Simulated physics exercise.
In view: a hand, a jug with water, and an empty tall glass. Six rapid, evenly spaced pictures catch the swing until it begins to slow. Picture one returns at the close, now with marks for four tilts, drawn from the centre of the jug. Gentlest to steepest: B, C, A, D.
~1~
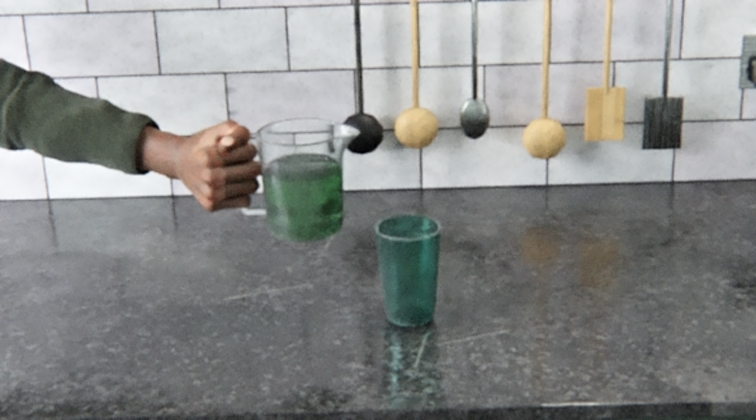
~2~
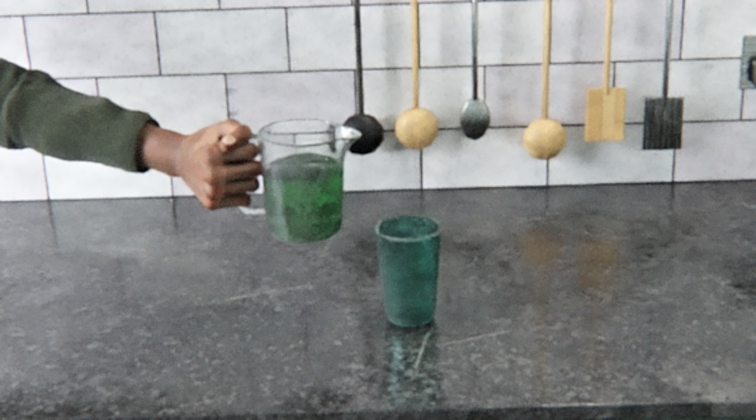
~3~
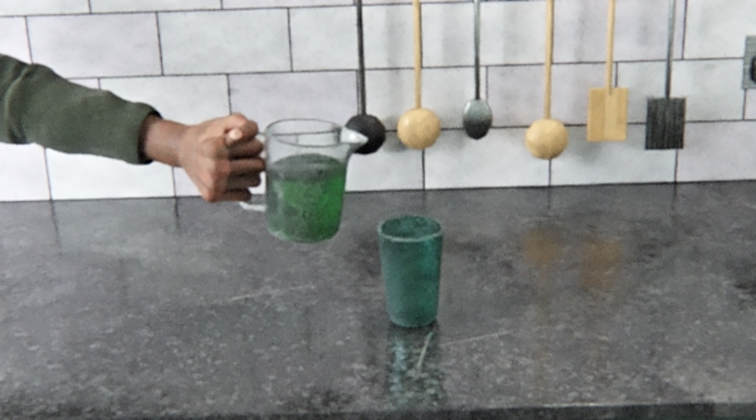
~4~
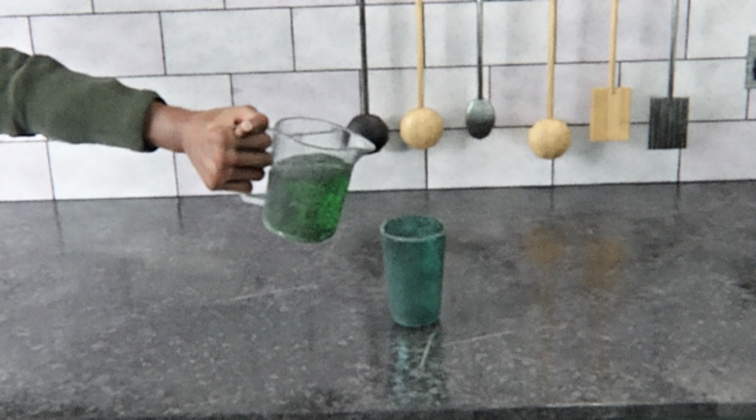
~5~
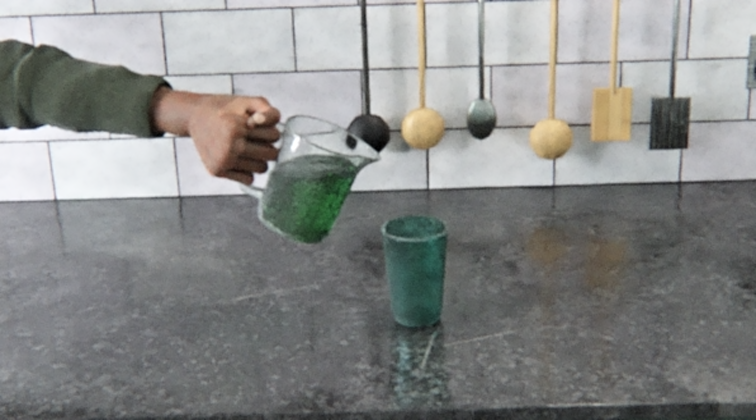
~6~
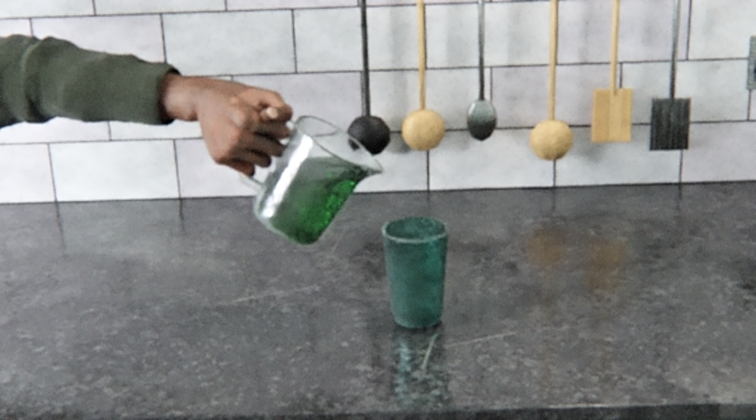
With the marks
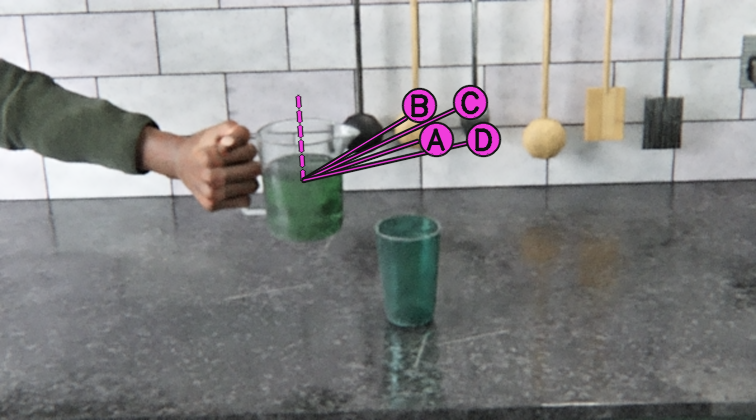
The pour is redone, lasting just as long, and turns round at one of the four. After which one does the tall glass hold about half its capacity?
Best: C.
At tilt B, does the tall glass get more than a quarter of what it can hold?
Yes, it does.
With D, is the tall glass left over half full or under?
Over.
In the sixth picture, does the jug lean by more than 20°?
Yes, it does.
On the marked copy, A at (418, 141); B at (406, 117); C at (455, 109); D at (467, 143).
Choosing A, the tall glass ends with about 68 % of what it can hold.
Choosing B, the tall glass ends with about 35 % of what it can hold.
Choosing C, the tall glass ends with about 51 % of what it can hold.
Choosing D, the tall glass ends with about 78 % of what it can hold; 4 % of the water is spilt.
